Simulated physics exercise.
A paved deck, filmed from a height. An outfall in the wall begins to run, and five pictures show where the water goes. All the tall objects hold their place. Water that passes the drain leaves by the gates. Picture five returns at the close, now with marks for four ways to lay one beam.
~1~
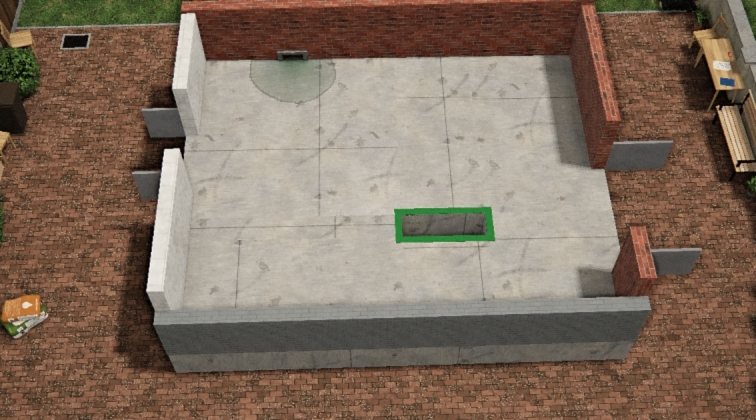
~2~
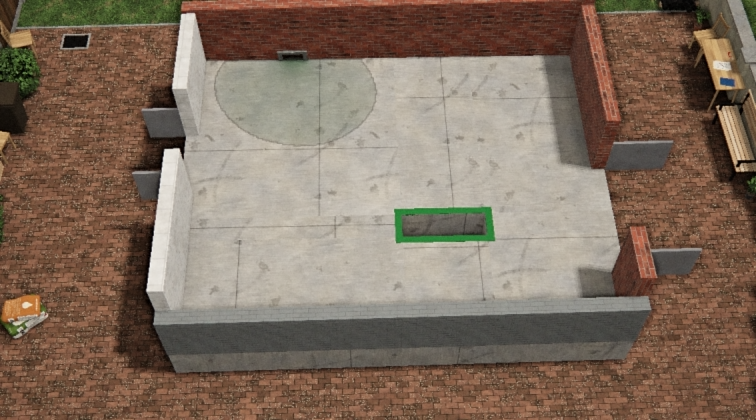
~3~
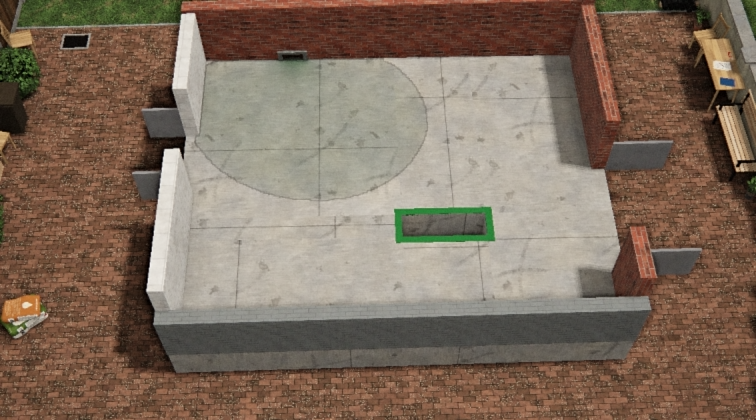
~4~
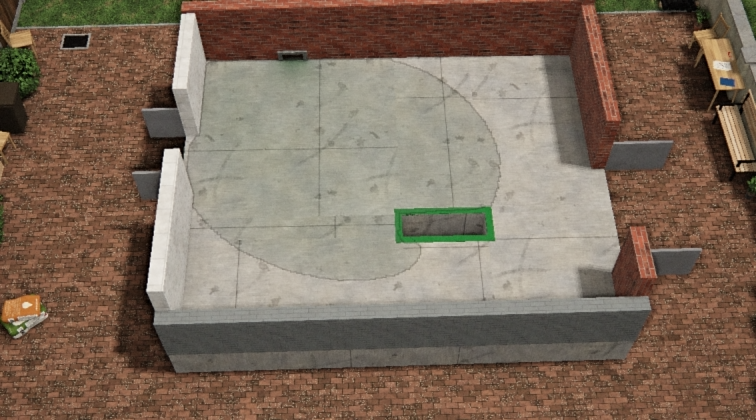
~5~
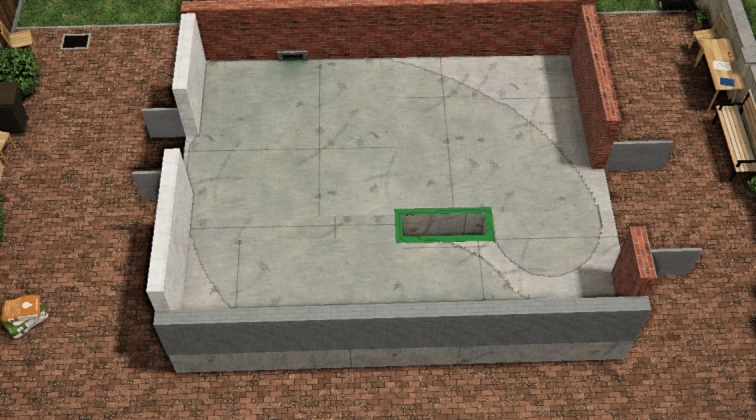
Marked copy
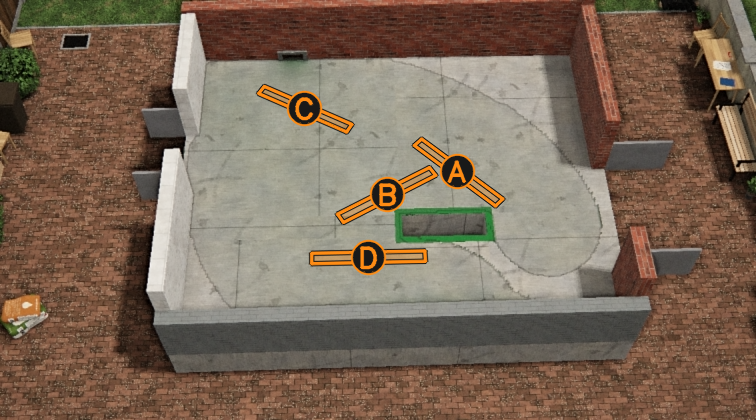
A thin, greenish sheet of water spreads across a pale grey paved deck, seen from high above by a still camera. Red brick and light grey walls enclose the deck, with openings at the sides, a small outlet at the back, and a green-rimmed gully right of centre. The sheet widens from the outlet, reaches the gully, and extends around it towards the right side.
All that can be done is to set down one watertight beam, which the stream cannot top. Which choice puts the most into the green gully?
It is D.
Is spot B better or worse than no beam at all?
Worse.
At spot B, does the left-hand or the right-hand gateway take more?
The right gate.
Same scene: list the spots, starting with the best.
The order is D, A, C, B.
In orange, A from (418, 142) to (499, 202); B from (340, 218) to (432, 171); C from (261, 90) to (349, 128); D from (311, 258) to (425, 256).
With A, about 34 % of the stream goes into the green gully, about 66 % out by the gates.
With B, about 9 % of the stream goes into the green gully, about 91 % out by the gates.
With C, about 24 % of the stream goes into the green gully, about 76 % out by the gates.
With D, about 52 % of the stream goes into the green gully, about 47 % out by the gates.
